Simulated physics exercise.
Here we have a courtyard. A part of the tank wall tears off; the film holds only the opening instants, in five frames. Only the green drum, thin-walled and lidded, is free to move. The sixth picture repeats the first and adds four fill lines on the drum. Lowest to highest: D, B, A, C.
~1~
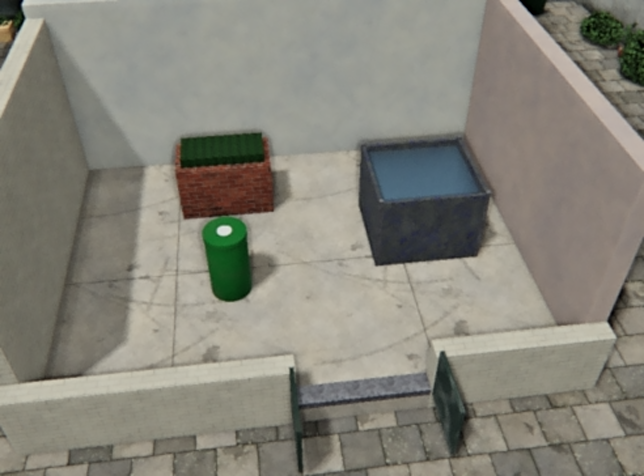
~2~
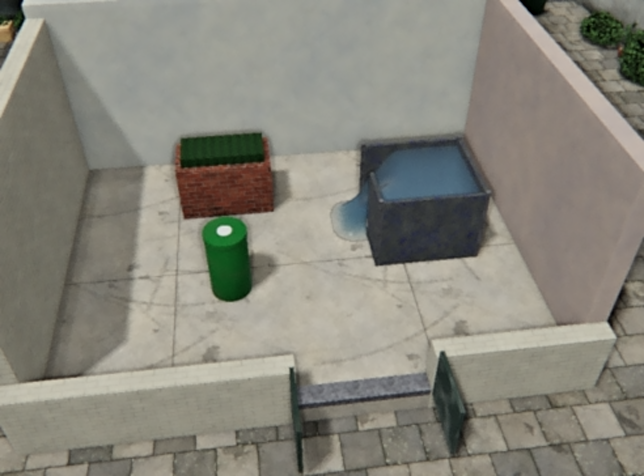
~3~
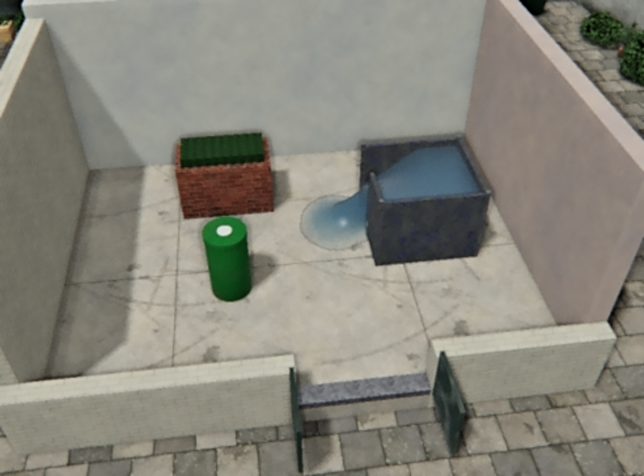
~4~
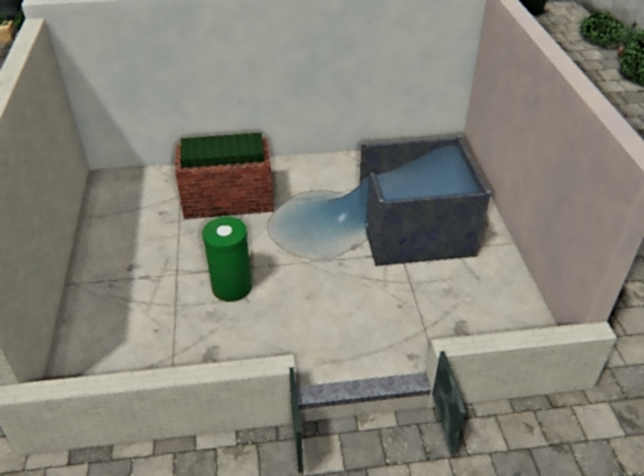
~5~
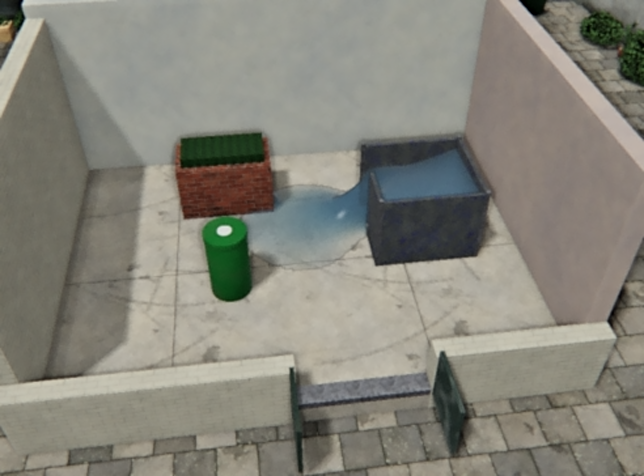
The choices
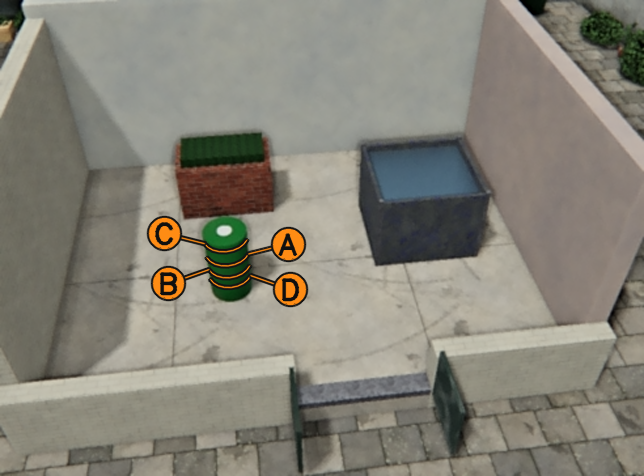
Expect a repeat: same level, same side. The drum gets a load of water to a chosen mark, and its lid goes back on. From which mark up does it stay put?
It is D.
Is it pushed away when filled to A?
No.
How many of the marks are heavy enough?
All of them.
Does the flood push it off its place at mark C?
No, that is safe.
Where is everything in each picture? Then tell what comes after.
Lid of the green drum at (224, 230); tank full, its middle at (422, 173); open gate at (363, 350), in the first picture.
In the second picture, 1 % of the ground wet, in view closest to the drum at (345, 230).
In the third picture, 3 % of the ground wet, in view closest to the drum at (313, 235).
In the fourth picture, 6 % of the ground wet, in view closest to the drum at (291, 246).
Lid of the green drum at (224, 230); 9 % of the ground wet, in view closest to the drum at (263, 252), in the fifth picture.
On the marked copy, A at (228, 265); B at (229, 277); C at (226, 251); D at (231, 287); from the bottom up D, B, A, C.
Choosing A, it does not move.
Choosing B, it does not move.
Choosing C, it does not move.
Choosing D, it does not move.
